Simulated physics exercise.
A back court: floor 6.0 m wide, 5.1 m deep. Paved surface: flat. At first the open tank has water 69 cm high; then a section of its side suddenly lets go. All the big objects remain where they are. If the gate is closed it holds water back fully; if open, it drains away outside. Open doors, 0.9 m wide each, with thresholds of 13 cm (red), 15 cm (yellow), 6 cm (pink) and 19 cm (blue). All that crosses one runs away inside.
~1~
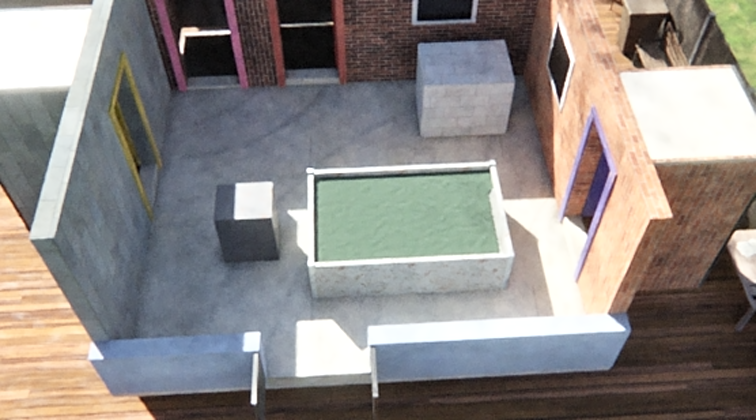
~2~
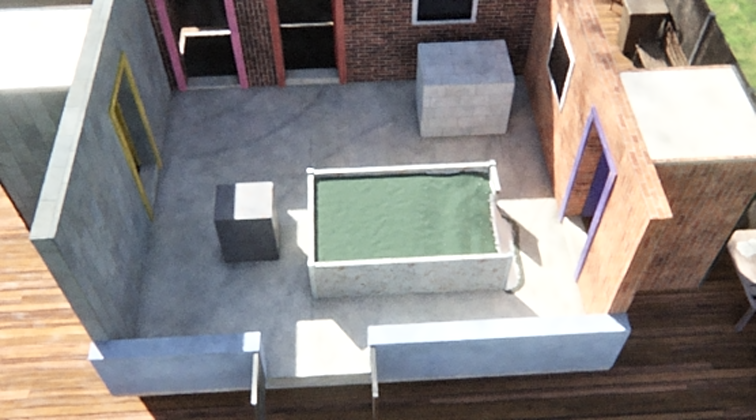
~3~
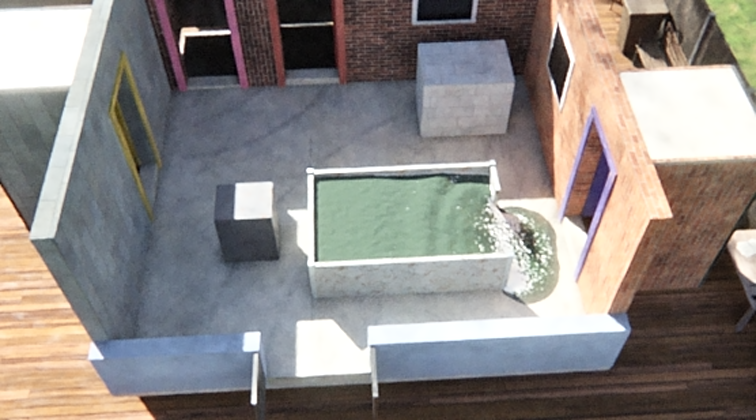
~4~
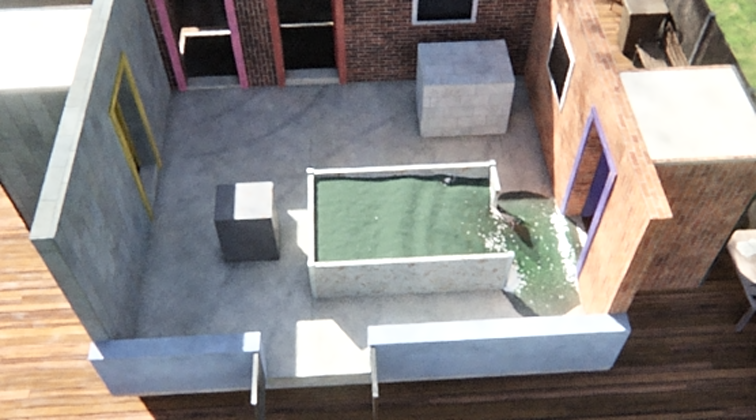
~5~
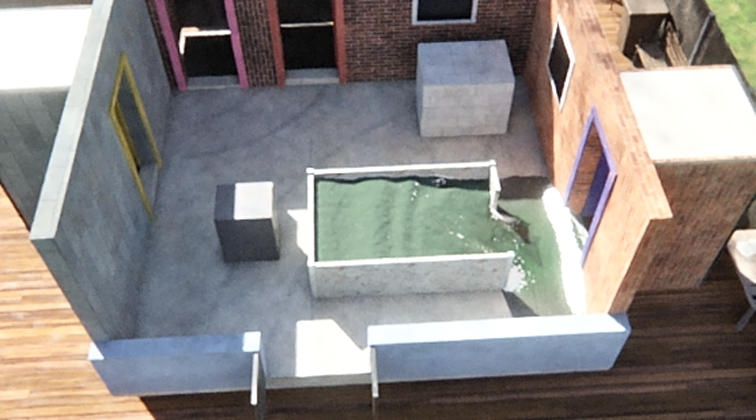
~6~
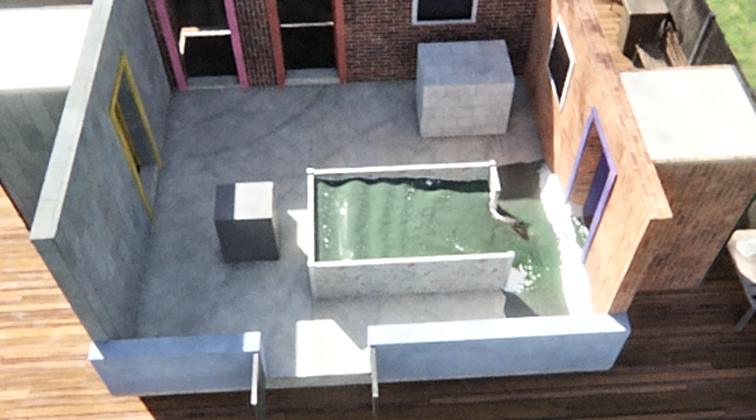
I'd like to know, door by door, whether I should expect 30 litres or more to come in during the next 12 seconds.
As I see it, red door: Short of the limit. Yellow door: Short of the limit. Pink door: Beyond the limit. Blue door: Beyond the limit.
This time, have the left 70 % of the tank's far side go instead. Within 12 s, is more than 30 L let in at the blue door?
Blue: Falls short.
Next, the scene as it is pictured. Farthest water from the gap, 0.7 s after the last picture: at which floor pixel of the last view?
About (517, 92) in the last view.
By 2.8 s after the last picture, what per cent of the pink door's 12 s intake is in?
Share: ~ 0 %.
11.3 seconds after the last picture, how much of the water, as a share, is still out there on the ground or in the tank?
I'd put it at some 72 percent still there.
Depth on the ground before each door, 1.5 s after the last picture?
Door by door, in cm: Red reads 0, yellow reads 0, pink reads 0, blue reads 43.
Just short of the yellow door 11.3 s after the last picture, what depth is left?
I'd say close to 7.0 cm.
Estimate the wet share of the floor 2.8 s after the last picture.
60 %.
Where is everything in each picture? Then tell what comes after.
The first frame shows the open tank at (406, 215) is whole and still, 69 cm deep.
In the second frame, water pours out at (497, 242) and has run 0.6 m, to a hidden place; typically 9 cm deep outside, 69 cm at the open tank's back.
In the third frame, water pours out at (497, 244) and has run 0.9 m, to (541, 222); typically 11 cm deep outside, 69 cm at the open tank's back.
In the fourth frame, water pours out at (496, 246) and has run 1.3 m, to (553, 205); typically 11 cm deep outside, 69 cm at the open tank's back.
In the fifth frame, water pours out at (496, 246) and has run 1.6 m, to (548, 183); typically 12 cm deep outside, 69 cm at the open tank's back.
In the sixth frame, the front is at (543, 165), 1.9 m from the gap at (497, 246); 2.6 m2 of floor is under water; 65 cm left at the back of the open tank.
Then, 0.7 s after the last picture water covers 15 % of the floor and is deepest (52 cm) near (576, 331); red door not reached, yellow door not reached, pink door not reached, blue door 47 cm at the sill, 152 L in.
Then, 1.5 s after the last picture water covers 30 % of the floor and is deepest (44 cm) near (579, 343); red door not reached, yellow door not reached, pink door not reached, blue door 43 cm at the sill, 310 L in.
Then, 2.8 s after the last picture water covers 60 % of the floor and is deepest (31 cm) near (130, 367); red door not reached, yellow door not reached, pink door not reached, blue door 27 cm at the sill, 430 L in.
Then, 6.3 s after the last picture water covers 95 % of the floor and is deepest (18 cm) near (171, 100); red door 2 cm at the sill, 0 L in, yellow door 4 cm at the sill, 0 L in, pink door 14 cm at the sill, 12 L in, blue door 14 cm at the sill, 452 L in.
Then, 11.3 s after the last picture water covers 95 % of the floor and is deepest (12 cm) near (160, 250); red door 7 cm at the sill, 0 L in, yellow door 7 cm at the sill, 0 L in, pink door 9 cm at the sill, 104 L in, blue door 7 cm at the sill, 453 L in.
